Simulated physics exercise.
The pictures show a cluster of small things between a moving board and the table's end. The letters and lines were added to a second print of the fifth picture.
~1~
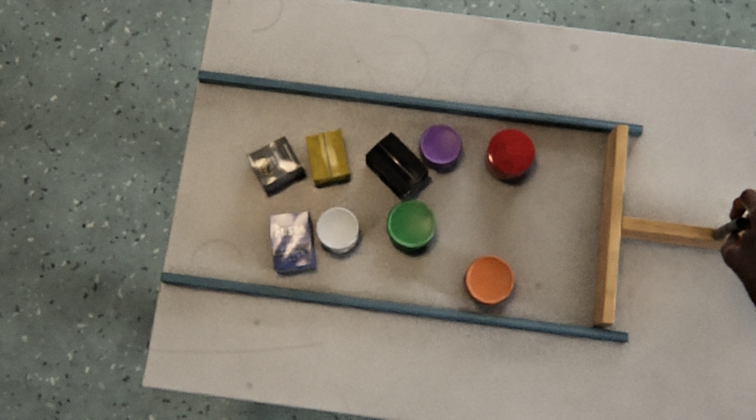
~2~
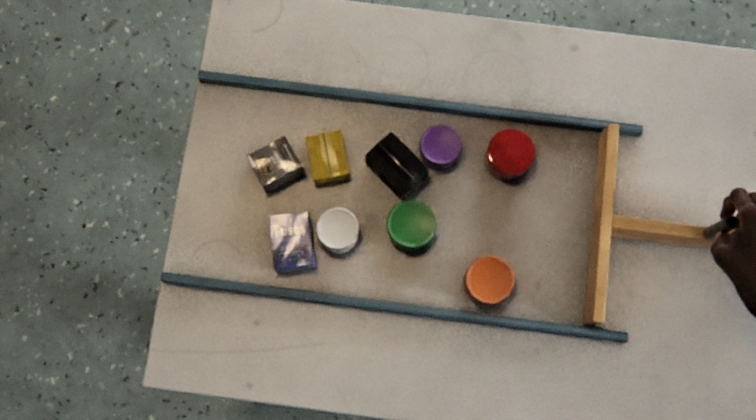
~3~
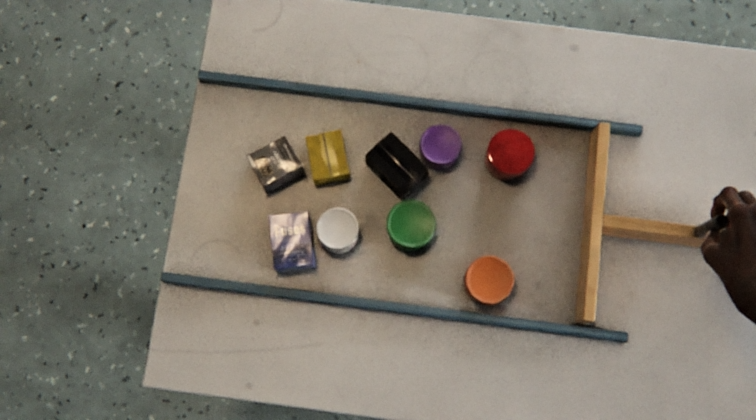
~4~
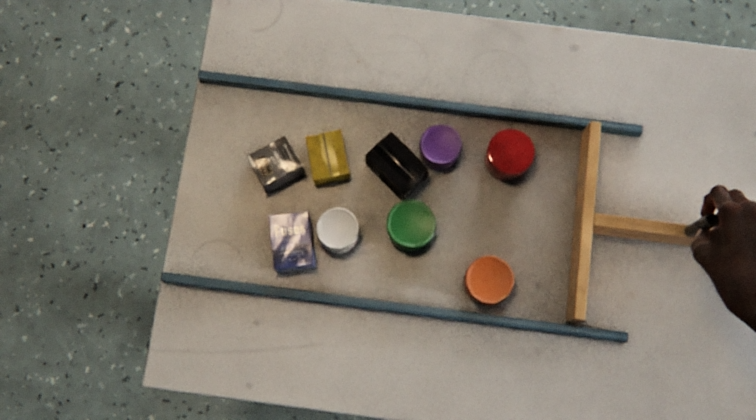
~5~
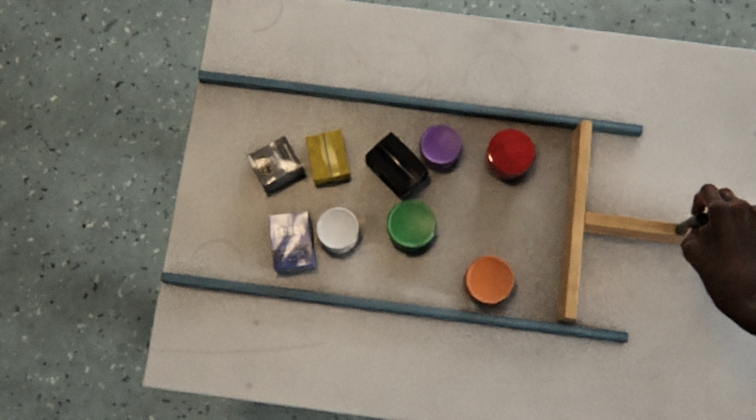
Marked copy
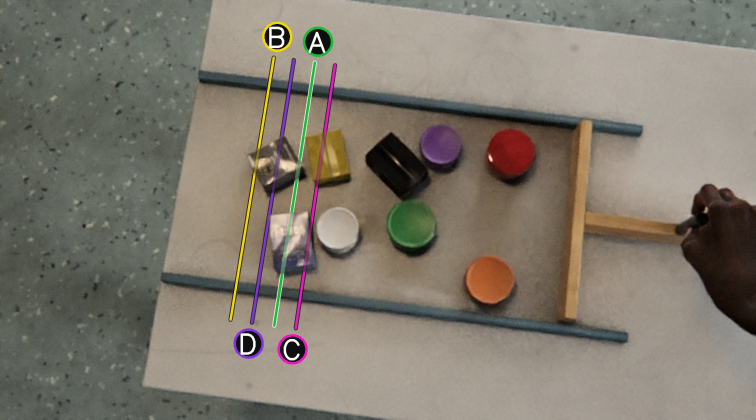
On a pale tabletop, a hand slides a wooden pusher slightly left between two rails toward small boxes and round tubs lying still.
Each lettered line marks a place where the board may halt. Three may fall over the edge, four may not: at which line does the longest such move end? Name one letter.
No fourth one falls up to B.
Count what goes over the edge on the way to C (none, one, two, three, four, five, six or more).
By then, none.
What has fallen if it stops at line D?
The grey packet.
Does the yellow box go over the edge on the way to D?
By then, no.
On the copy, A at (295, 190); B at (253, 184); C at (316, 193); D at (274, 187).
On B. First, board (461, 202); purple tub (396, 123); red pot (439, 130).
Then, board (343, 187); grey packet (229, 151); blue box (238, 256).
Finally, board (253, 175); grey packet over the edge; yellow box (183, 153); one fallen.
By contrast, A is within the limit but short; C is within the limit but short; D is within the limit but short.
